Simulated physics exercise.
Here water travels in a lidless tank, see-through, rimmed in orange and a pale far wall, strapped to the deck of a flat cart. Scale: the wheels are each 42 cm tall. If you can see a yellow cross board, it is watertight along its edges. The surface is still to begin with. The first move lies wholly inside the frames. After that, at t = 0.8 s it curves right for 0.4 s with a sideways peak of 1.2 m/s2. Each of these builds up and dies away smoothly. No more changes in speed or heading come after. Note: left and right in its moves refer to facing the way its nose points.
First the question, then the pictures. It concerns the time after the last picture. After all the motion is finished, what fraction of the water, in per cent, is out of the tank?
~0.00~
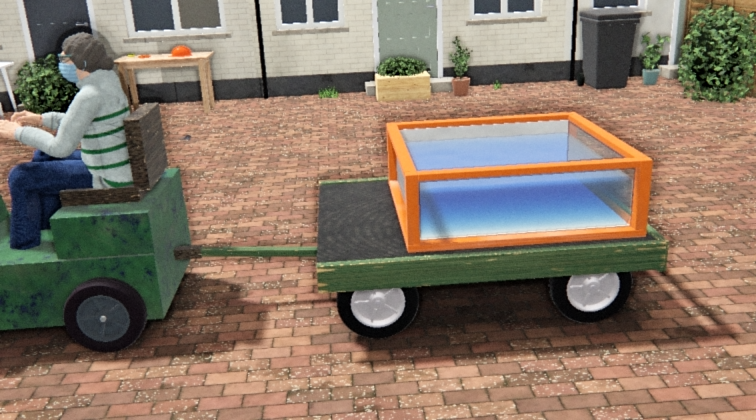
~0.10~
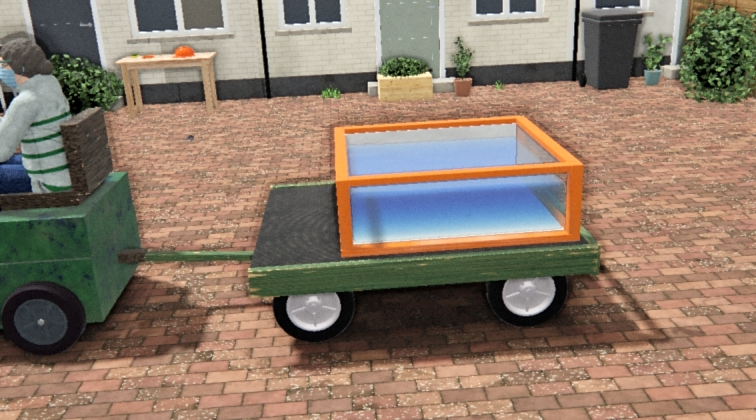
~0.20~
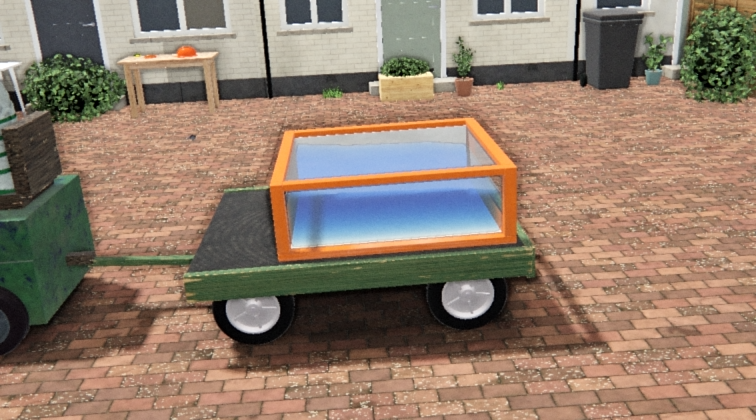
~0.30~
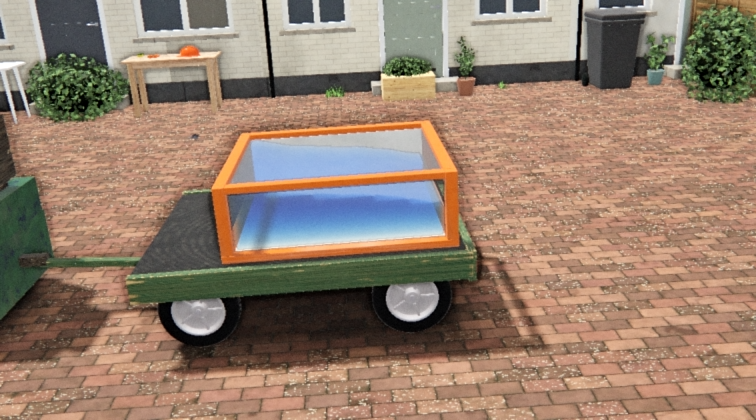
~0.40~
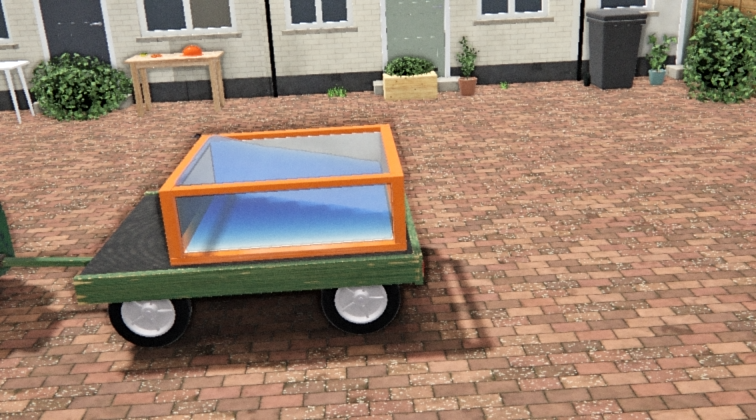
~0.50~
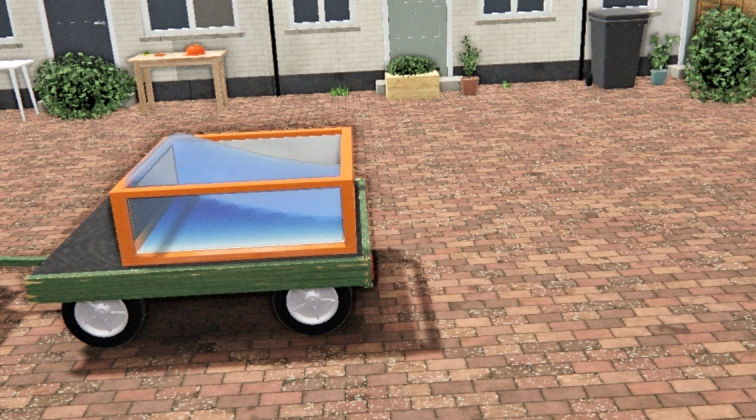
Roughly 6 per cent of the water is out of the tank.
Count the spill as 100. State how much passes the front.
Near 50 per cent of the spill.
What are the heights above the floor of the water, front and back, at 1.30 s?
Front 18 cm and back 40 cm.
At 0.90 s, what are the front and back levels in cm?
About 28 cm in front and 22 cm behind.
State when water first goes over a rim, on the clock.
It first spills at close to 0.8 s.
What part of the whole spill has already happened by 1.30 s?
About 30 %.
After 0.90 s it stands 22 cm high behind and 28 cm in front; 1 per cent has gone over the front.
After 1.30 s it stands 40 cm high behind and 18 cm in front; 2 per cent has gone over the front.
After 1.80 s it stands 22 cm high behind and 30 cm in front; 4 per cent has gone over the back and the front, a little elsewhere.
After 4.18 s 6 per cent has gone over the front and the back, a little elsewhere, 18 of 286 litres.
